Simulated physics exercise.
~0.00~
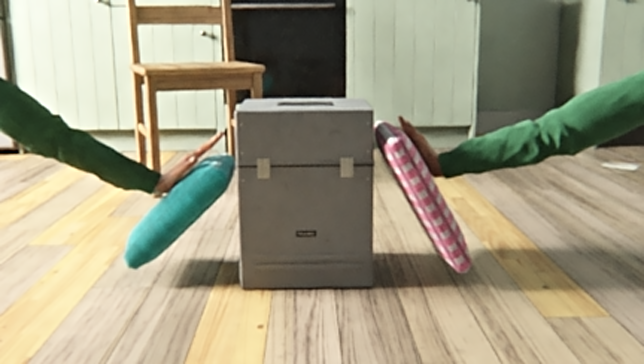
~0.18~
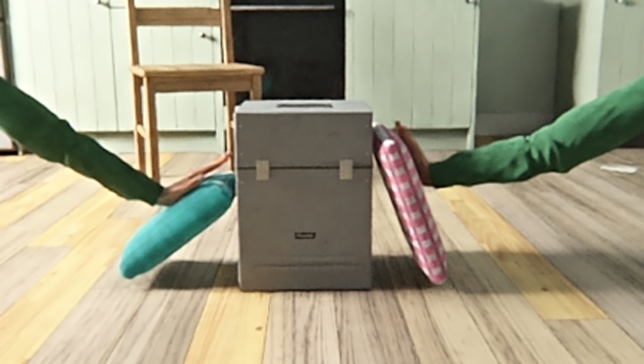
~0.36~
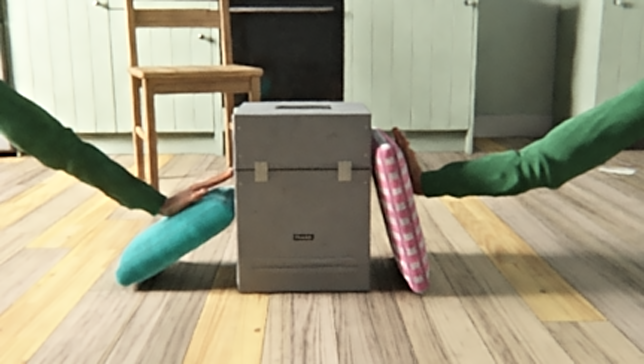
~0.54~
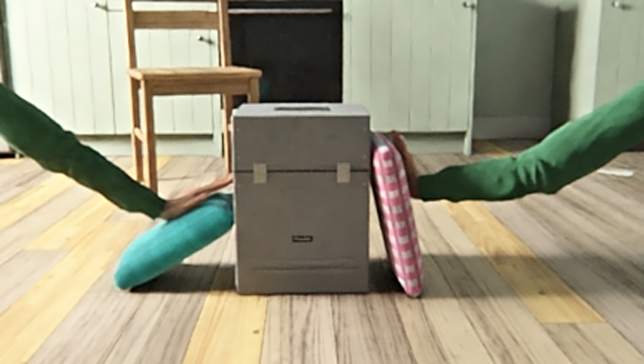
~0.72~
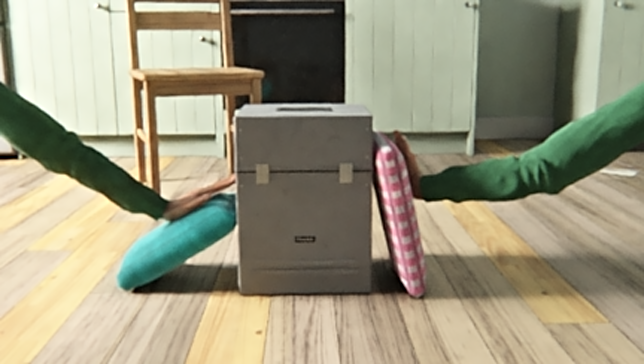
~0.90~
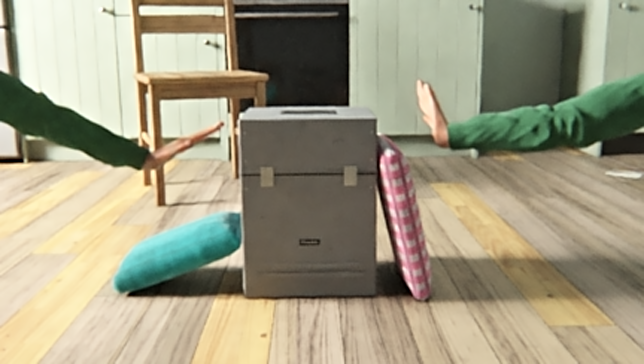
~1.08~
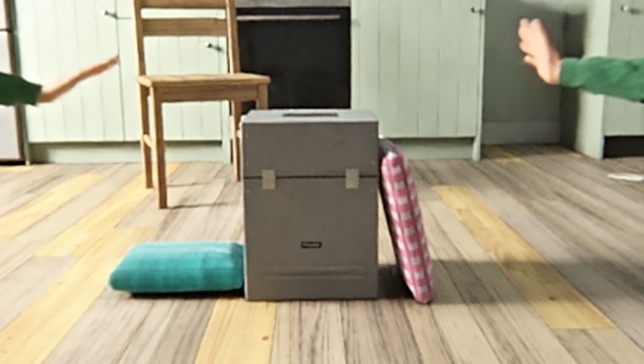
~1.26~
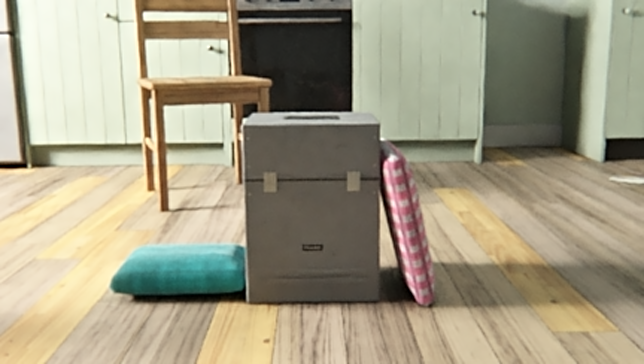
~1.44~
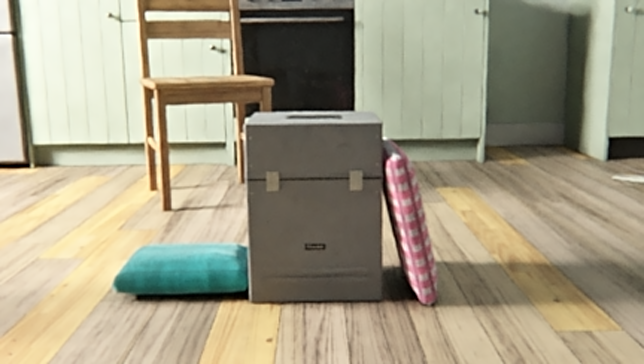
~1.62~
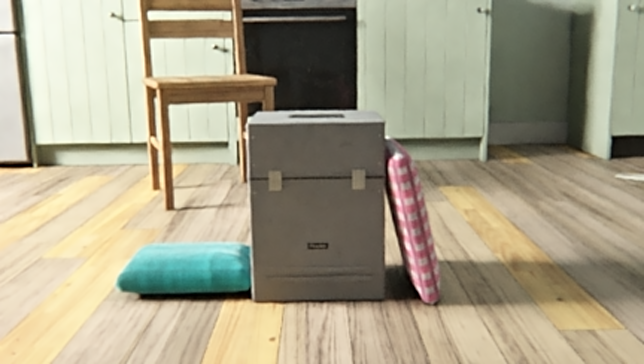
Two green-sleeved arms pressed a turquoise soft bag and a pink checked cushion against either side of a grey chest, then let go and drew away; the bag on the left slid down flat on the floor, while the cushion stayed leaning.
